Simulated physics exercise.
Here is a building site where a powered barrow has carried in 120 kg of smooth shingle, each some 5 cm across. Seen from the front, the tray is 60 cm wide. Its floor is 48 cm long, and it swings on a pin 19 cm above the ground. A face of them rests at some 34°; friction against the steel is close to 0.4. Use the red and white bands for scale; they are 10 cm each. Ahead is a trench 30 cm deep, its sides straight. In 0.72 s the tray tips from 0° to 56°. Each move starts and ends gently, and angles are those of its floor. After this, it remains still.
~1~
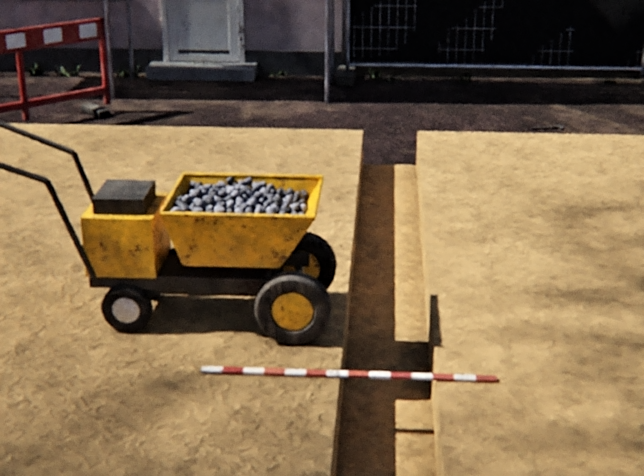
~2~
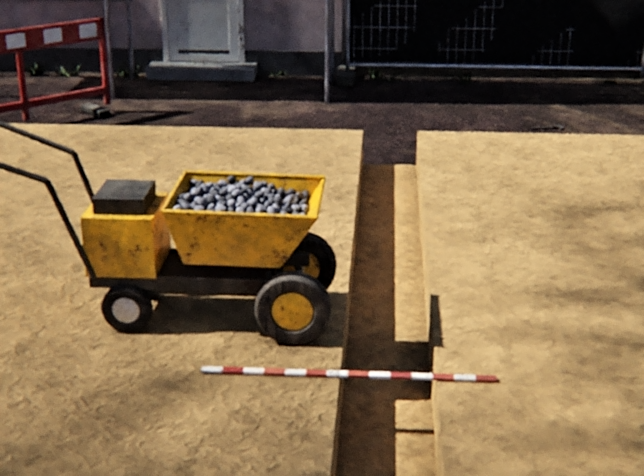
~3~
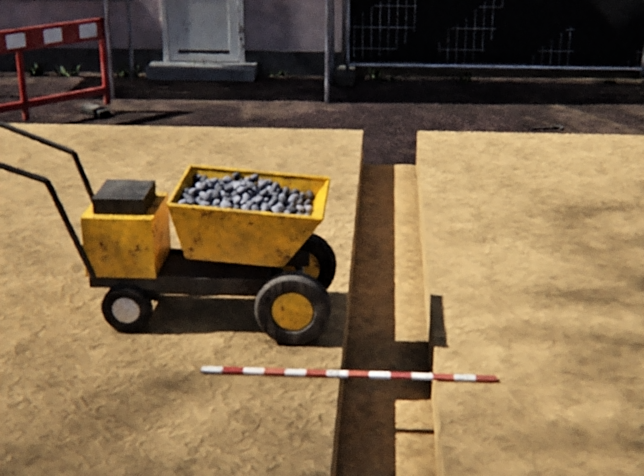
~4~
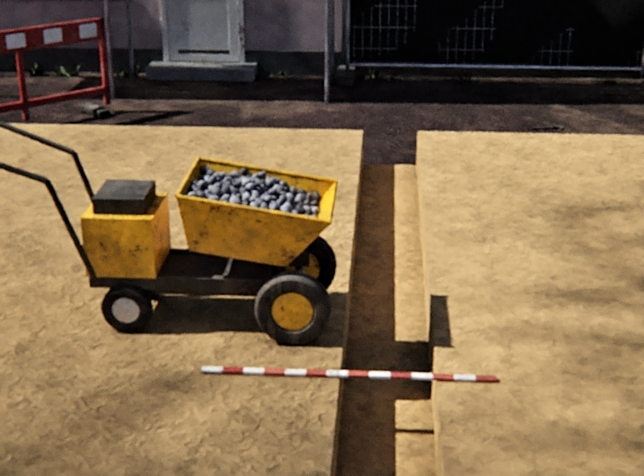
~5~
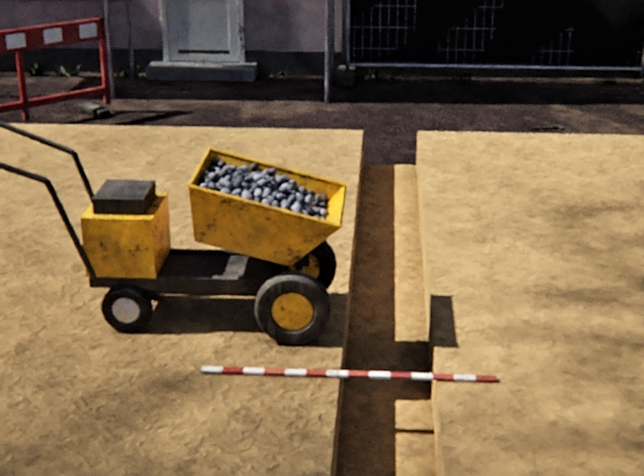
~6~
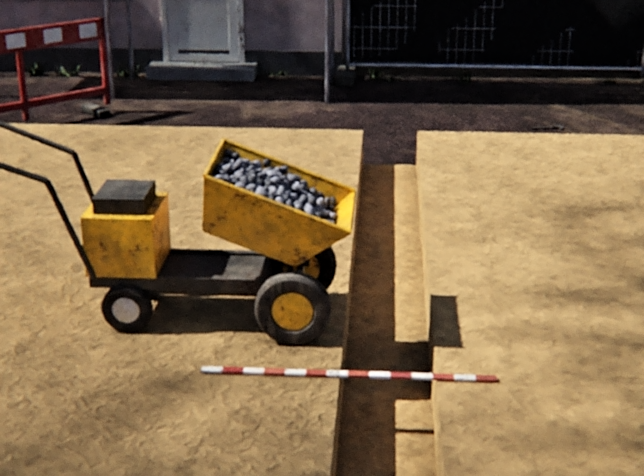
The yellow barrow's tray of grey stones tilts steadily toward the trench on its right.
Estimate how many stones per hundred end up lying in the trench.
26 %.
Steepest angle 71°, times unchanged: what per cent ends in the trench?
Some 45 in a hundred, I'd say.
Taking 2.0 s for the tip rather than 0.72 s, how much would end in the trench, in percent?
In that case, around 40%.
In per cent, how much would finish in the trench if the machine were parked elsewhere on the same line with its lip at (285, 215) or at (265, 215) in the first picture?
Roughly 45 in a hundred from the first, 55 in a hundred from the second.
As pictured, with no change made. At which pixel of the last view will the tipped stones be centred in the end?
The middle should be near (447, 320).
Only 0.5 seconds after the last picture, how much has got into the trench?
About 10 per cent by then.
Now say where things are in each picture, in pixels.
The first picture shows lip at (315, 217), floor tilted 0°, highest stones at (232, 193).
The second picture shows lip at (317, 218), floor tilted 1°, highest stones at (230, 190).
The third picture shows lip at (323, 219), floor tilted 4°, highest stones at (235, 186).
In the fourth picture, the tray is at 9°, its lip at (331, 222); the top of the load is at (229, 180).
The fifth picture shows lip at (340, 227), floor tilted 15°, highest stones at (223, 172).
The sixth picture shows lip at (351, 233), floor tilted 21°, highest stones at (231, 164).
Then, 0.2 s after the last picture the floor is at 47°, 100 % in the tray; the foremost stones are at (369, 241).
Then, 0.5 s after the last picture the floor is at 56°, 87 % in the tray, 12 % in the trench, 1 % past the trench; the foremost stones are at (439, 273).
Then, 0.9 s after the last picture the floor is at 56°, 54 % in the tray, 15 % in the trench, 31 % past the trench; the foremost stones are at (545, 323).
Then, 2.8 s after the last picture the floor is at 56°, 41 % in the tray, 26 % in the trench, 33 % past the trench; the foremost stones are past the picture's edge.
